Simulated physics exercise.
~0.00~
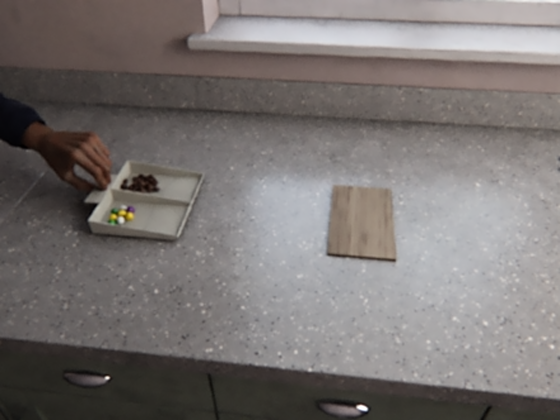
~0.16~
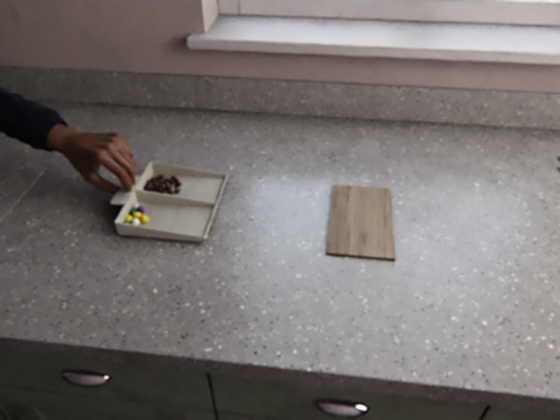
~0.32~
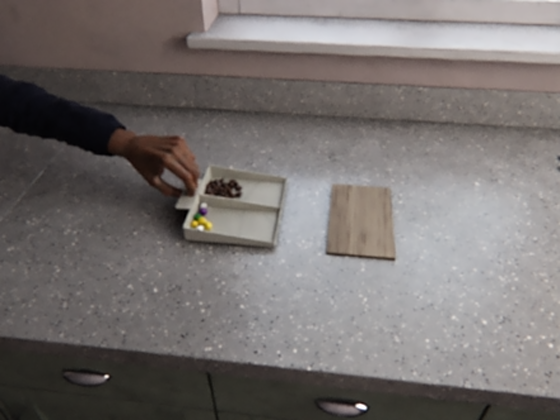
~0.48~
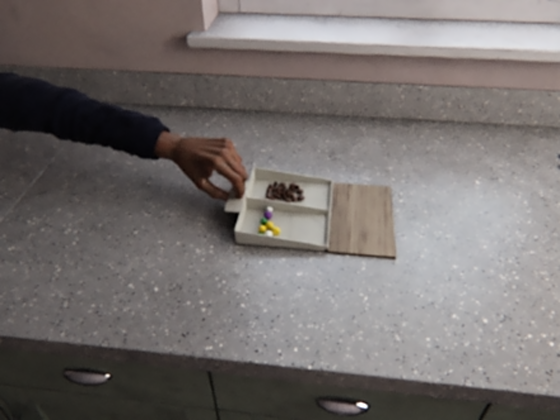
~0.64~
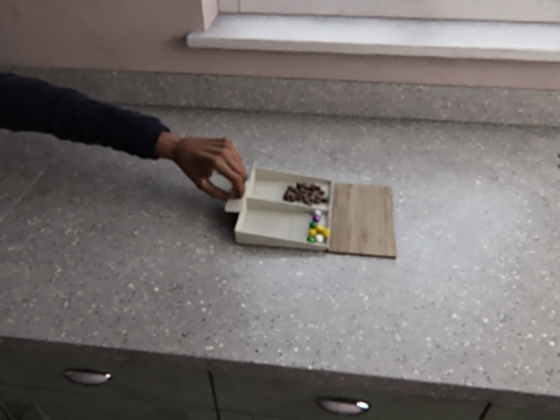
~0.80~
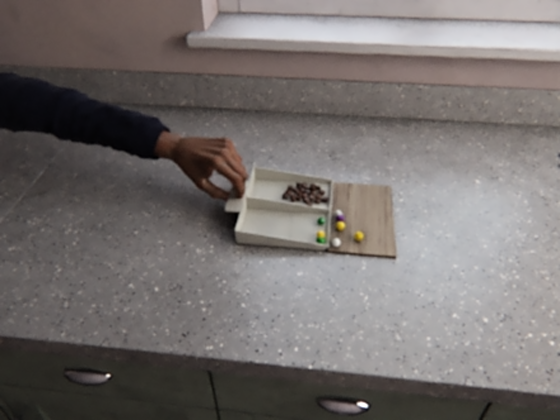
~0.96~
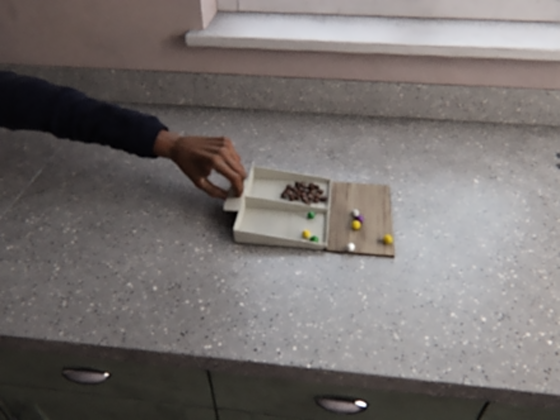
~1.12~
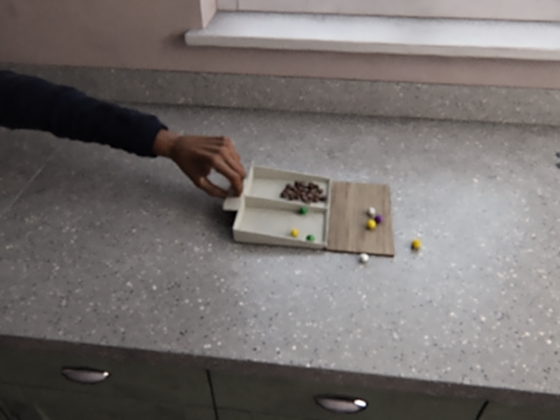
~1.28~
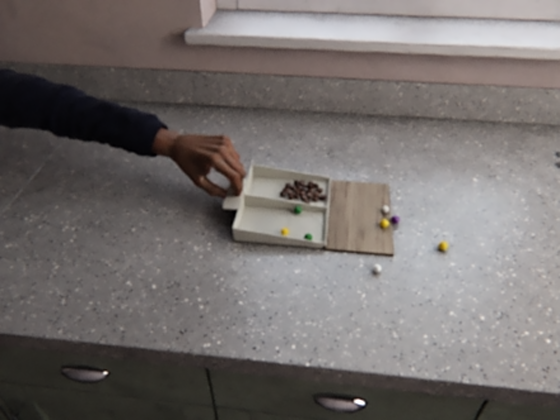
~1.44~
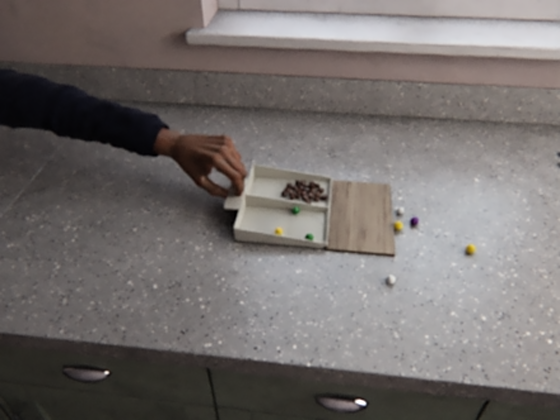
A hand slid a shallow divided tray of small brown pieces and colourful balls right across a speckled counter until it stopped against a flat wooden board; several balls rolled over the board onto the counter, while the brown pieces stayed inside.
